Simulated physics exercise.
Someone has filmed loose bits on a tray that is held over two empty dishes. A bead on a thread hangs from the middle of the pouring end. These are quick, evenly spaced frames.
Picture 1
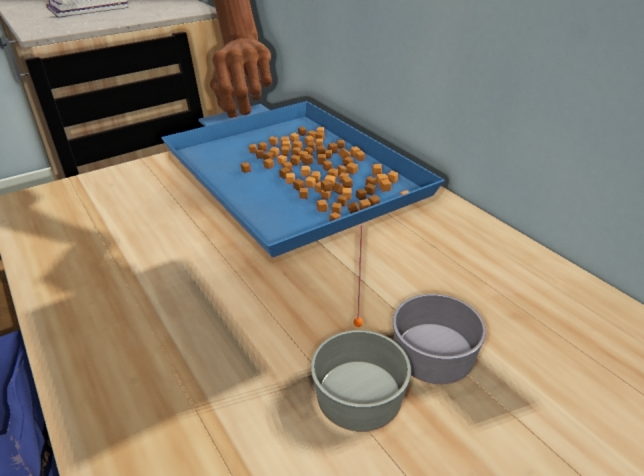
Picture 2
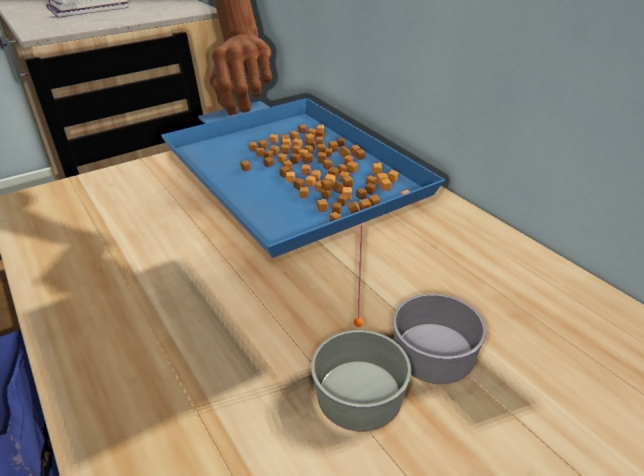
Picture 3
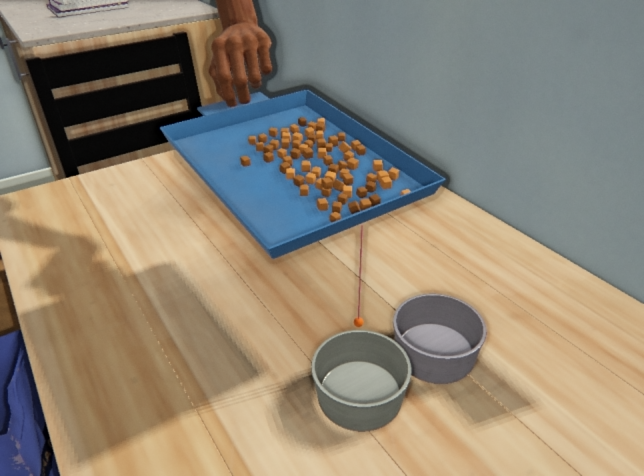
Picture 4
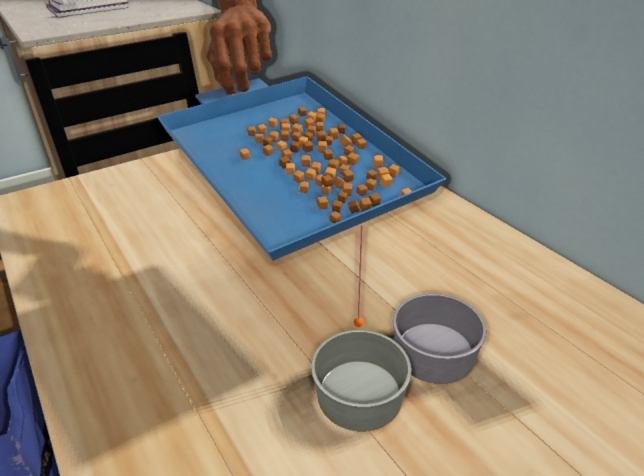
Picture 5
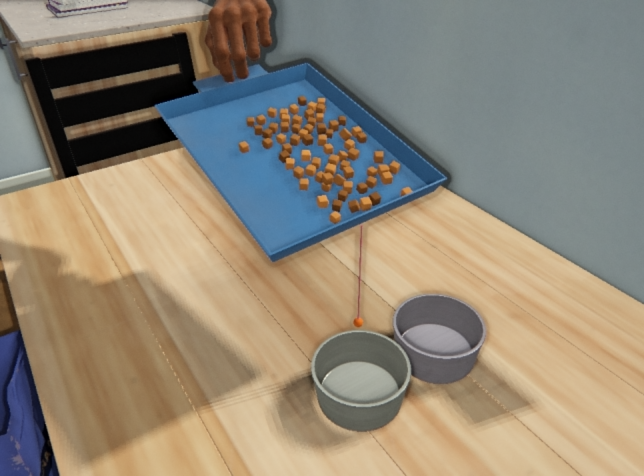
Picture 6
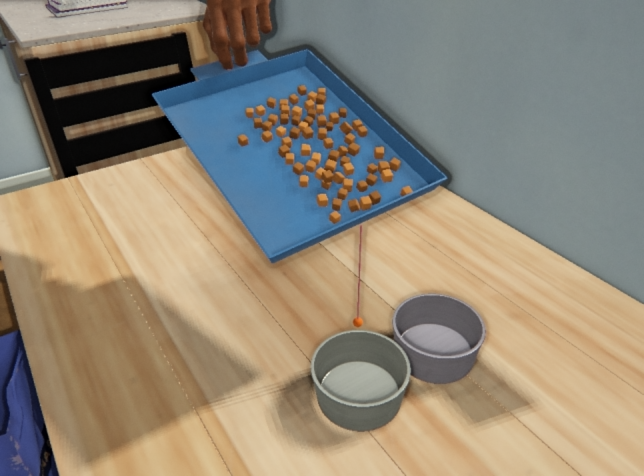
A hand raising the back of a blue tray of brown sugar cubes, tilting it gradually above two empty grey dishes.
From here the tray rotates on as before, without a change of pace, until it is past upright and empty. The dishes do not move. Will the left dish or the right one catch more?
Fuller: The left-hand dish.
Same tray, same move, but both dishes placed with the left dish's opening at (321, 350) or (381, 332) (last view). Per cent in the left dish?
About 30 and 10 per cent.
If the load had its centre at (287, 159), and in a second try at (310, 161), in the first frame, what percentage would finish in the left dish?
First some 40, then 50 per cent.
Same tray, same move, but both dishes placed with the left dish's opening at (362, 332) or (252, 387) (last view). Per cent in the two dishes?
First some 10, then 50 per cent.
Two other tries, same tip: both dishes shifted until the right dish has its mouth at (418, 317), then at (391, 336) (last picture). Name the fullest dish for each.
First left, then left.
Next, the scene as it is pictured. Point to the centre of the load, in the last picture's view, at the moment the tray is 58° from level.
At about (333, 215).
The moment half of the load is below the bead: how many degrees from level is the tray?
At some 110 degrees.
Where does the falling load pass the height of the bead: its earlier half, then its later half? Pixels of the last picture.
At about (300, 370), then at (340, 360).
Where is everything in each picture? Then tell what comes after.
The first frame shows corners of the pouring end near (271, 240) and (435, 179), level; middle of the load near (328, 166), brown sugar cubes; left dish near (390, 411); right dish near (469, 364); bead on its thread near (358, 322).
The second frame shows corners of the pouring end near (271, 240) and (436, 179), level; middle of the load near (328, 164).
The third frame shows corners of the pouring end near (272, 242) and (436, 178), tipped barely, lowest at the left corner; middle of the load near (328, 160).
The fourth frame shows corners of the pouring end near (272, 245) and (437, 177), tipped a little, lowest at the left corner; middle of the load near (328, 155).
The fifth frame shows corners of the pouring end near (272, 247) and (438, 177), tipped a little, lowest at the left corner; middle of the load near (328, 149).
The sixth frame shows corners of the pouring end near (272, 250) and (438, 176), tipped clearly, lowest at the left corner; middle of the load near (328, 143); left dish near (389, 410); right dish near (468, 363).
Shortly afterwards, tray tipped steeply; all but a few on the tray; a little in the air.
Next, tray tipped right over; the bulk on the tray; only a few in the right dish; a little outside both; a little in the air.
Some moments later, tray tipped past a quarter turn; near a third in the left dish; only a few in the right dish; near two thirds outside both.
In the end, tray tipped past a quarter turn; near a third in the left dish; only a few in the right dish; near two thirds outside both.
